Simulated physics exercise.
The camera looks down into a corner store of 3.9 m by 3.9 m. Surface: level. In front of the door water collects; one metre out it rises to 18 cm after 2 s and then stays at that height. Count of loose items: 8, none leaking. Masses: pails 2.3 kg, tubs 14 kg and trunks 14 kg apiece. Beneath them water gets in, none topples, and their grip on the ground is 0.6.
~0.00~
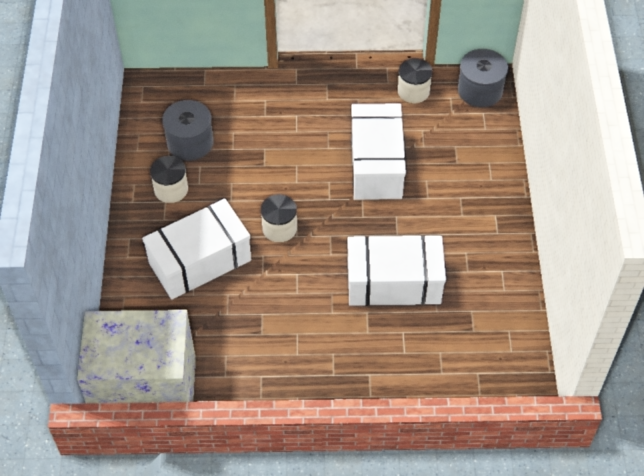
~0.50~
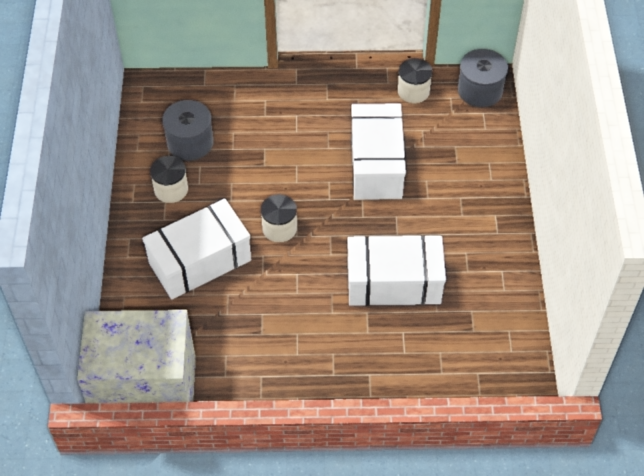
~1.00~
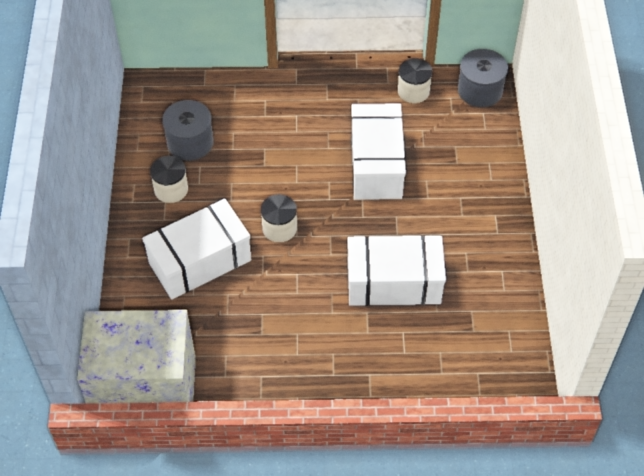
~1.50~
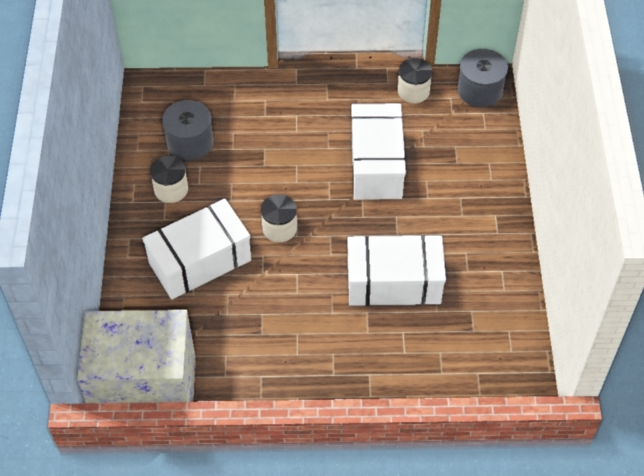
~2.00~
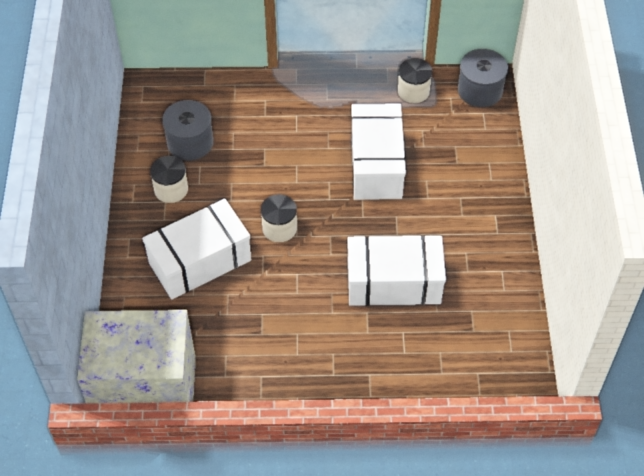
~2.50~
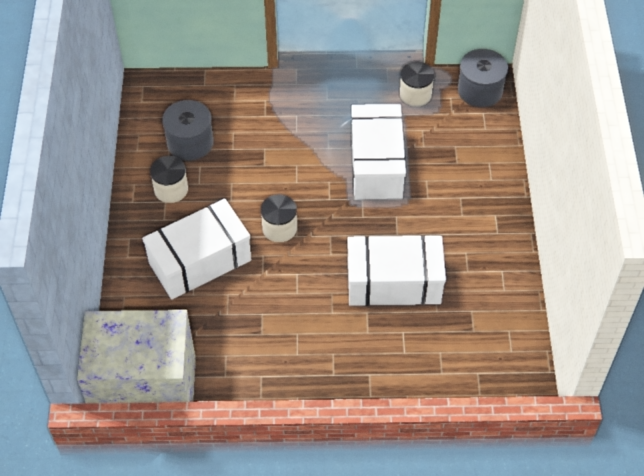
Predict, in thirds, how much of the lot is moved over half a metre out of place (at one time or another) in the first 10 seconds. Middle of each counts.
Medium share.
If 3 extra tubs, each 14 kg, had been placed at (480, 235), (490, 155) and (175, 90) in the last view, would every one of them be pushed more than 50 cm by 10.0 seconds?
Well, it goes above, below, below.
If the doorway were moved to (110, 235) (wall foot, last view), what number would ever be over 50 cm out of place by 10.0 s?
Then 7.
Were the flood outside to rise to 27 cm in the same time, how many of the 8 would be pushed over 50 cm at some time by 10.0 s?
Count under that change: 6.
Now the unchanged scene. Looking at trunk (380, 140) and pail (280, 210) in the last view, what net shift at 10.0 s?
250 cm and 120 cm respectively.
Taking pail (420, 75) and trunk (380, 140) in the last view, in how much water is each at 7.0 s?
First roughly 4 cm, second roughly 10 cm.
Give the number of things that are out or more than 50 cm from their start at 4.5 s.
I get 3.
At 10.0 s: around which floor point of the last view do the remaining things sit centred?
Mean position approx. (306, 229).
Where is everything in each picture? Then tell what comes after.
In the first picture, a pail at (416, 71) rests on the ground; a trunk at (378, 138) rests on the ground; 0.0 m2 under water; 0 of 8 have shifted.
In the second picture, a pail at (416, 71), on the bottom; a trunk at (378, 138) rests on the ground; water covers 0.0 m2; 0 of 8 have shifted.
In the third picture, a pail at (416, 71), on the bottom; a trunk at (378, 138), on the bottom; 0.0 m2 under water; 0 of 8 have shifted.
In the fourth picture, a pail at (416, 71) rests on the ground; a trunk at (378, 138), on the bottom; water covers 0.0 m2; 0 of 8 have shifted.
In the fifth picture, a pail at (416, 71), on the bottom; a trunk at (378, 138), on the bottom; water covers 0.6 m2; 0 of 8 have shifted.
In the sixth picture, a pail at (418, 74), on the bottom, 5 cm from its start; a trunk at (378, 139), on the bottom; water covers 1.3 m2; 0 of 8 have shifted.
After 3.5 s 2 of 8 are over 50 cm from their spots; 0 afloat.
After 4.5 s 3 of 8 are over 50 cm from their spots; 2 afloat.
After 7.0 s 5 of 8 are over 50 cm from their spots; 5 afloat.
After 10.0 s 5 of 8 are over 50 cm from their spots, and 5 have been at some point; 6 afloat.
